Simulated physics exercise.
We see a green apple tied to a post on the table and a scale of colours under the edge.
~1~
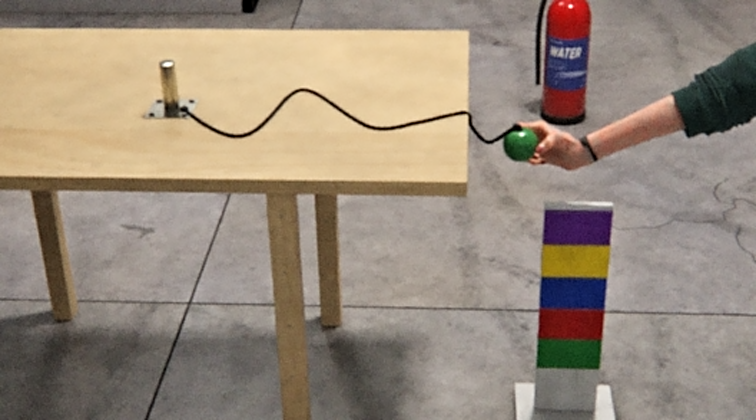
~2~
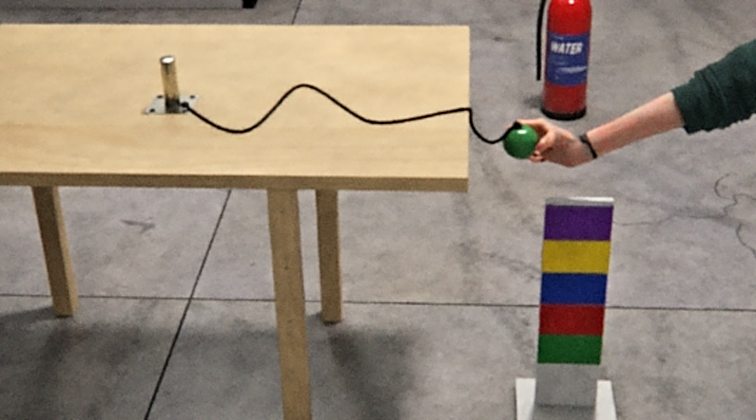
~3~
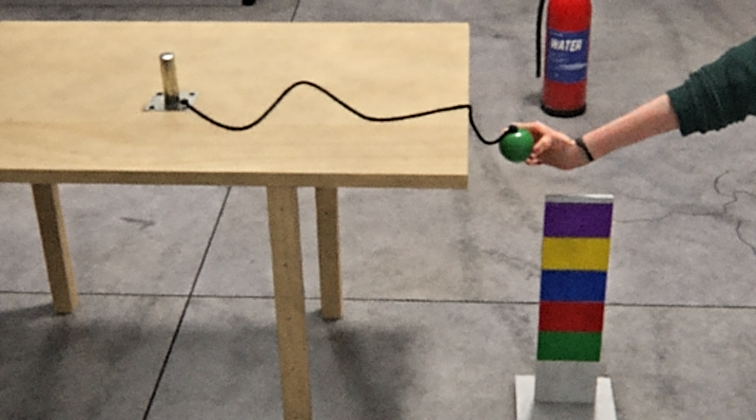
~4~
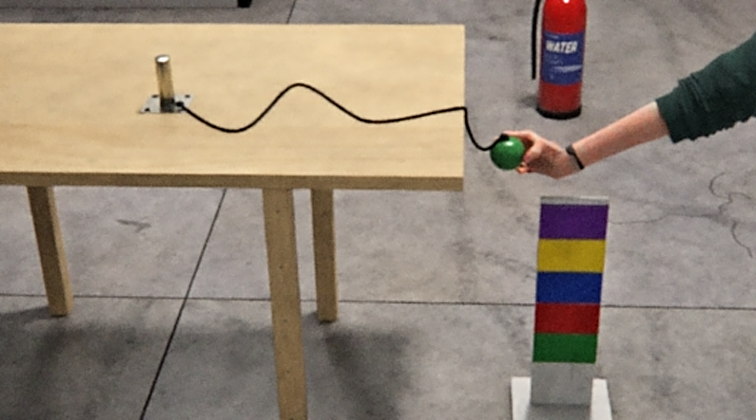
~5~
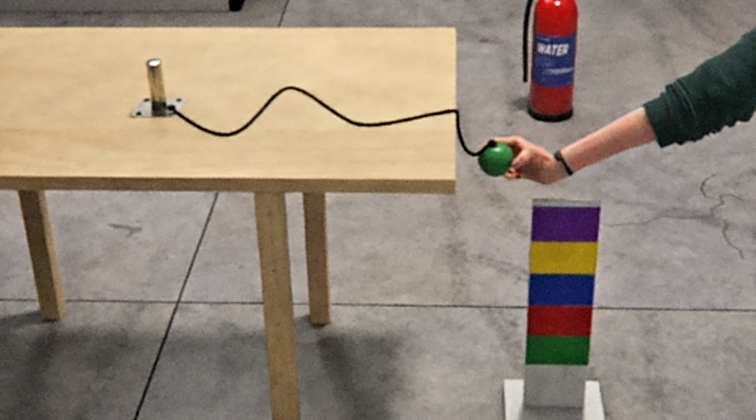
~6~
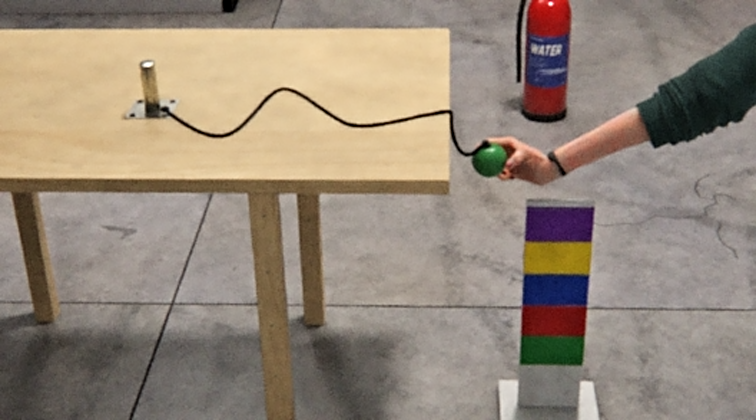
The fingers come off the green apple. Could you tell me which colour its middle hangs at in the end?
Its middle hangs at red.
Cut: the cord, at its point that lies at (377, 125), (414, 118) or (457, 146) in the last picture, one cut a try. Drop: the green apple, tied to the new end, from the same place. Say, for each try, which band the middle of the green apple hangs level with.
Higher than all five; purple; blue.
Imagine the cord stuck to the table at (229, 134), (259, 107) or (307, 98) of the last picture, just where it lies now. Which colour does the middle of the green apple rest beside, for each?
In order: Blue; yellow; purple.
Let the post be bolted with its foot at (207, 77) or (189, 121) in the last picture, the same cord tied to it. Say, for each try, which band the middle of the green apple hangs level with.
First try: Green; second try: Green.
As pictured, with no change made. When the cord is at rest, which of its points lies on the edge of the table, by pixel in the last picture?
At (323, 109).
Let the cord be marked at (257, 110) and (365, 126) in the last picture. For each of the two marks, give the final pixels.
(325, 109) for the first, (448, 172) for the second.
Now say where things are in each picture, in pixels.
The first picture shows green apple (521, 145); purple (578, 229); yellow (575, 262); blue (573, 294); red (571, 325); green (569, 355).
The second picture shows green apple (520, 142); cord through (207, 121) (270, 114) (313, 87) (362, 118) (450, 112).
The third picture shows green apple (517, 145).
The fourth picture shows green apple (507, 154); cord through (202, 120) (265, 113) (308, 86) (357, 118) (445, 111).
The fifth picture shows green apple (496, 160).
The sixth picture shows green apple (490, 160); cord through (187, 125) (250, 118) (293, 91) (343, 122) (431, 114).
Early on, apple near (427, 312); level with red.
Midway, apple near (460, 324); level with red.
Finally, apple near (446, 325); level with red. Its middle rests at the red band.
